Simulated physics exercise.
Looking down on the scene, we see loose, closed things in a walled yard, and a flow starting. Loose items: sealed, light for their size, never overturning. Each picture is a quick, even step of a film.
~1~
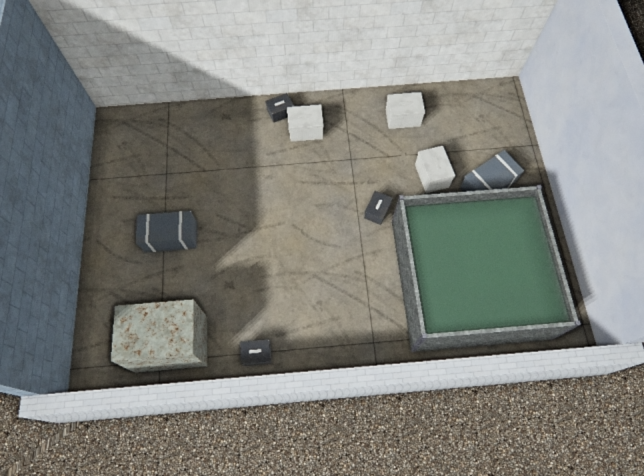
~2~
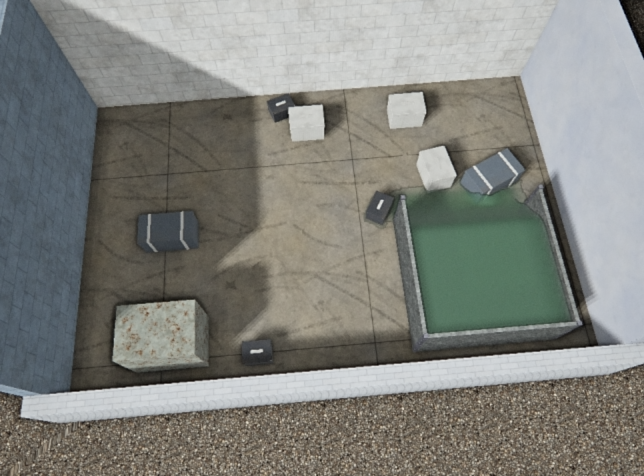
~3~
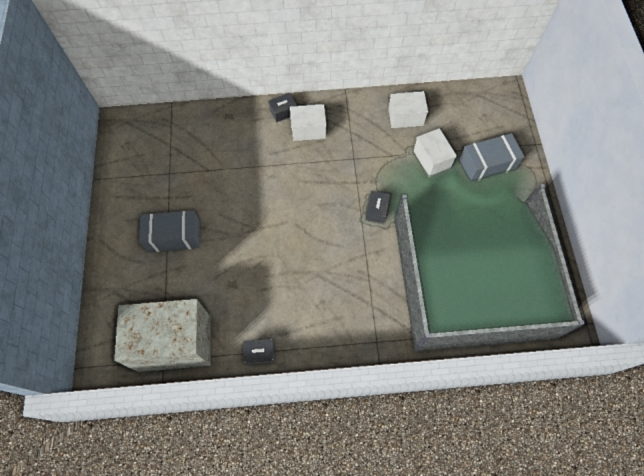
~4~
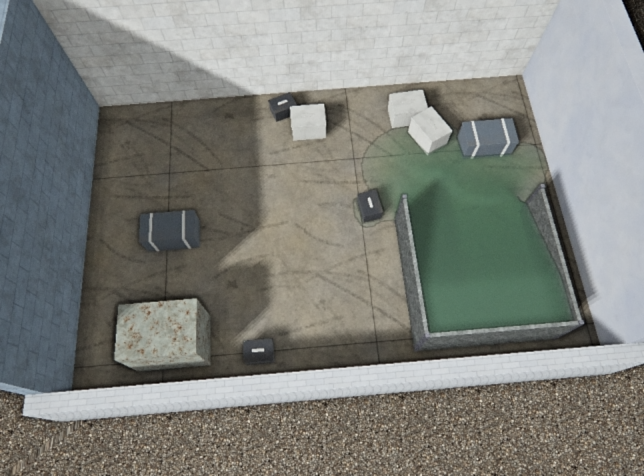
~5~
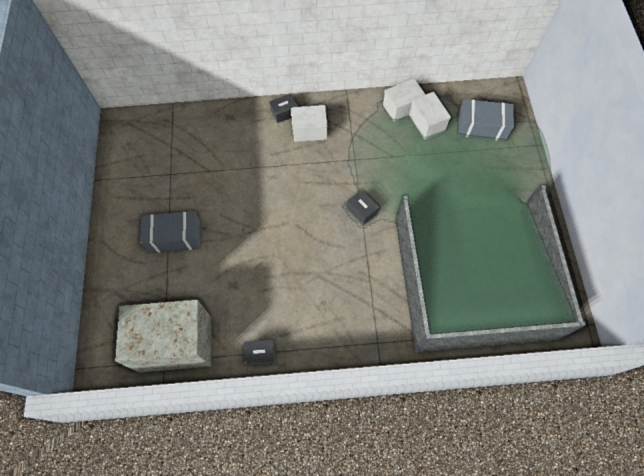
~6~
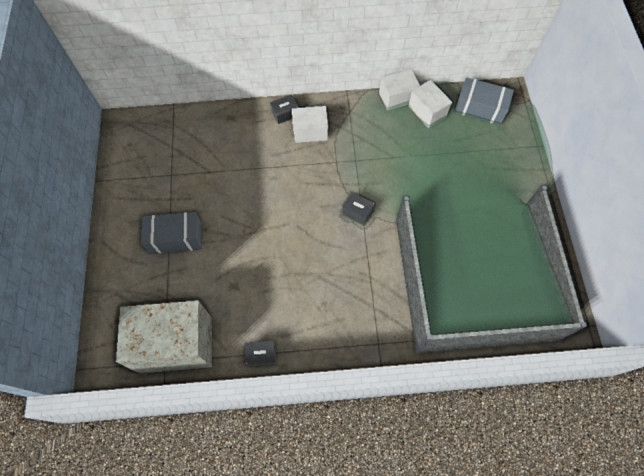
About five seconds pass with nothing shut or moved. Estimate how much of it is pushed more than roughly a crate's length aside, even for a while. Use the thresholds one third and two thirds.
I'd put it at two thirds or higher.
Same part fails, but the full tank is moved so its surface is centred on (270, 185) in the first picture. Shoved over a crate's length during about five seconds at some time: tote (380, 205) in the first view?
Lab note - finding: Distance not reached.
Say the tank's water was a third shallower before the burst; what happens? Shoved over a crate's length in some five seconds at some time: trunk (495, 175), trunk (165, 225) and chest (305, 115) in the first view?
As listed: Pushed that far, under that, shifted that much.
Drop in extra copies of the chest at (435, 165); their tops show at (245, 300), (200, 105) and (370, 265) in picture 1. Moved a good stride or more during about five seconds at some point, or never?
Going by the order given: Stays in place, travels that far, stays in place.
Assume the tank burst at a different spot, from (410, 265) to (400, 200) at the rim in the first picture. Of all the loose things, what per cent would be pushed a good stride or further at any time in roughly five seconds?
My estimate is some 50 per cent of them.
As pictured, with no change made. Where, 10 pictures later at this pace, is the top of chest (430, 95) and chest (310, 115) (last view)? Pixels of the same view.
(431, 63) and (239, 116).
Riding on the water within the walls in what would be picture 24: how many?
Exactly 5.
A moment on, 3 of 8 are well off their spots; 3 afloat.
Next, 5 of 8 are well off their spots; 4 afloat.
Later, 5 of 8 are well off their spots; 5 afloat.
In the end, 6 of 8 are well off their spots, and 7 have been at some point; 6 afloat.
